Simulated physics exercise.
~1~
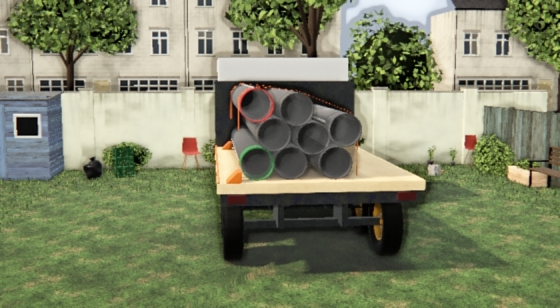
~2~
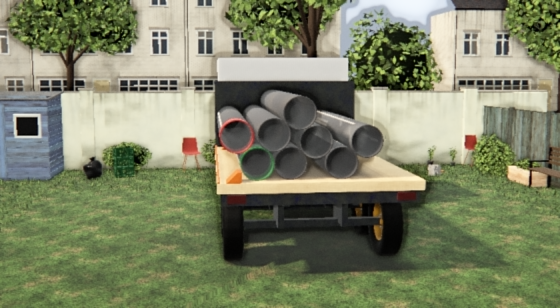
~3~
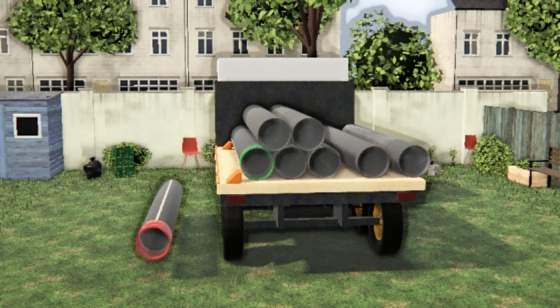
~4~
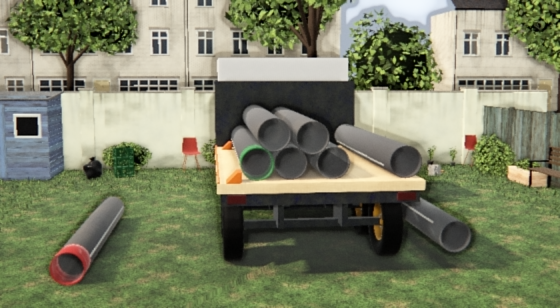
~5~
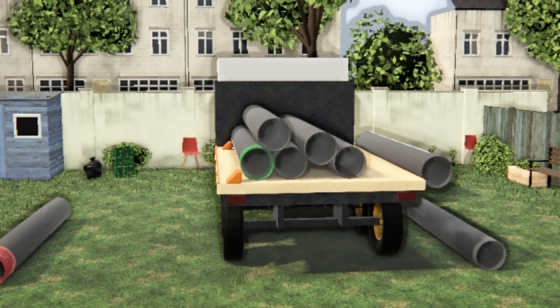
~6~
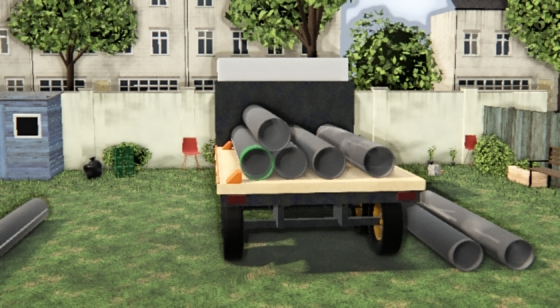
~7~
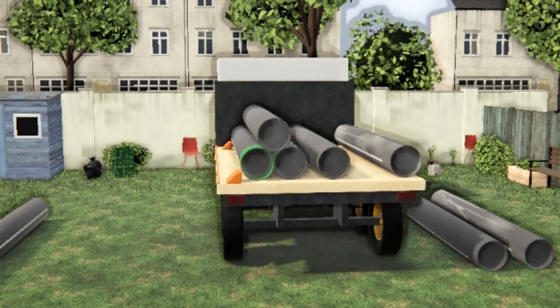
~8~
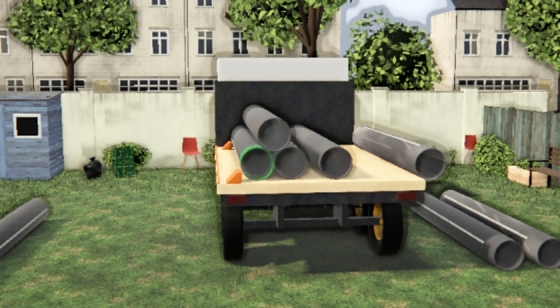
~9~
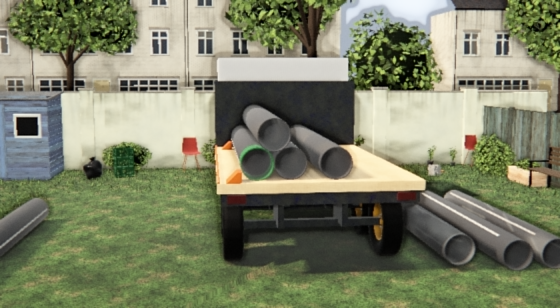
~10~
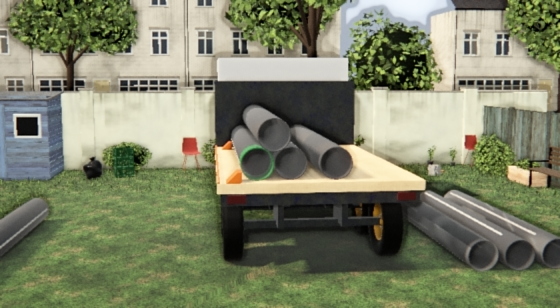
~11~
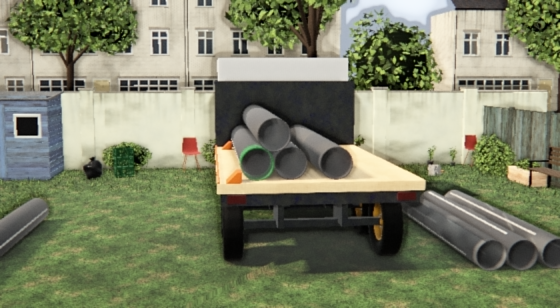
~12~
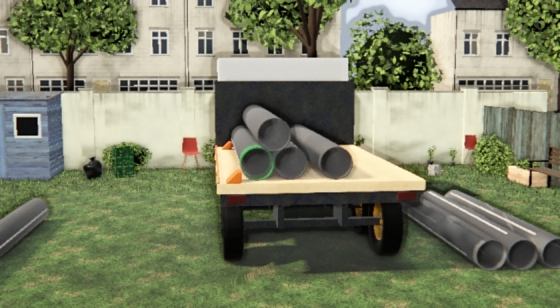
A flatbed lorry stands on a lawn, seen from its tail end, with a pale wall, houses and trees behind and a small blue shed at the left. Grey plastic pipes are stacked on its deck, a red-rimmed one at the upper left and a green-rimmed one below it. The stack slumps, and the red-rimmed pipe drops off the left side and rolls away across the grass. Other pipes spill over the right edge one after another. At the end, four pipes, including the green-rimmed one, remain aboard, three lie together at the right, and one rests at the far left.
